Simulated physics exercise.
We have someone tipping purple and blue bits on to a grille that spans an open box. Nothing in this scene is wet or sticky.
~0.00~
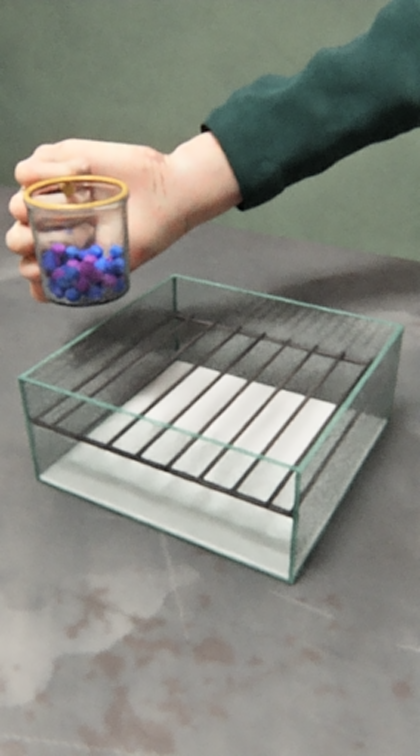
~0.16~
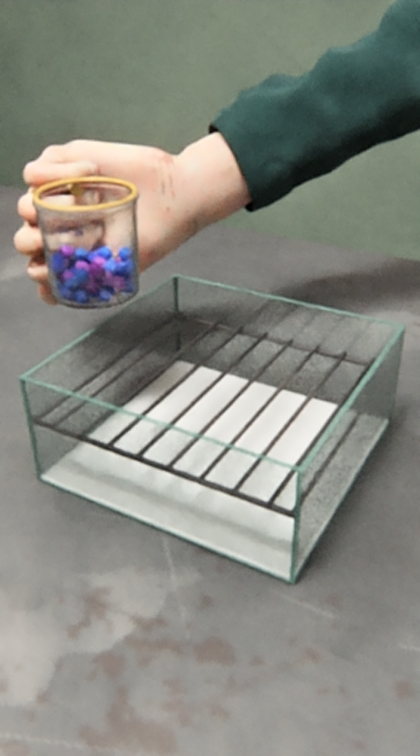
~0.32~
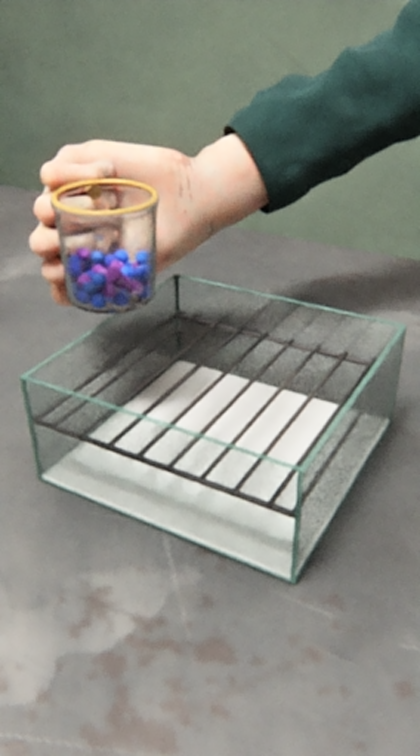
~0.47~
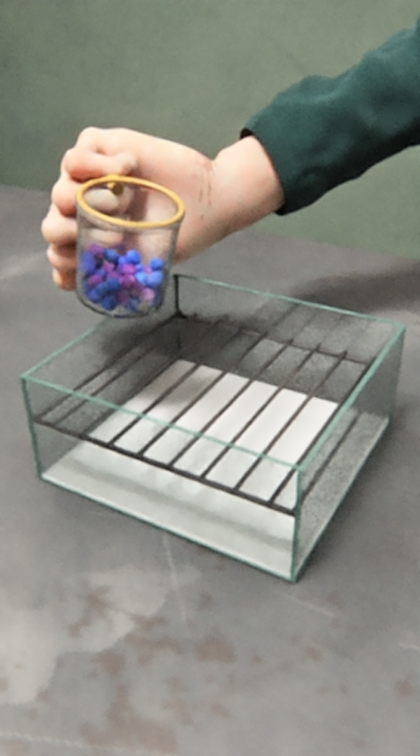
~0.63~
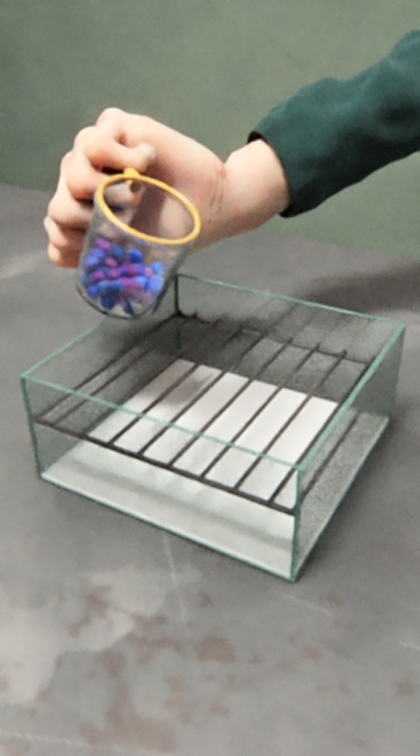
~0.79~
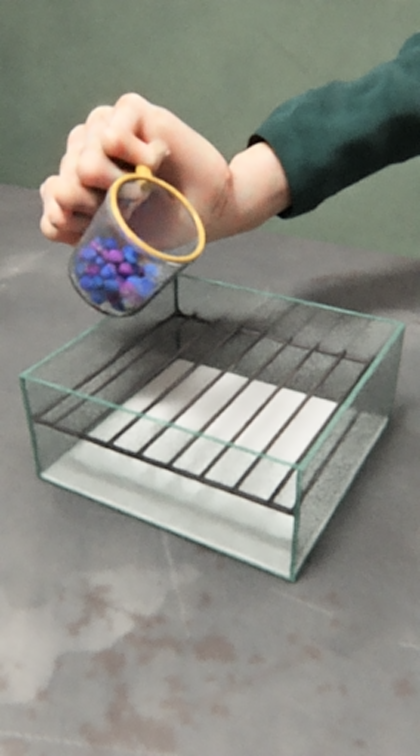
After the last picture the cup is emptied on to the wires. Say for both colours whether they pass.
As for the purple ones, they slip past the grid, and the blue ones slip past the grid.
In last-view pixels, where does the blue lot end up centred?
Close to (211, 438).
After 1.21 s, purple ones, all in the cup; blue ones, all in the cup.
After 1.58 s, purple ones, most in the cup, a small part on or over the wires, a small part under the rack; blue ones, nearly all in the cup, a stray few on or over the wires.
After 1.89 s, purple ones, about a quarter on or over the wires, most under the rack; blue ones, about a quarter on or over the wires, most under the rack.
At rest (2.5 s), purple ones, all under the rack; blue ones, all under the rack.
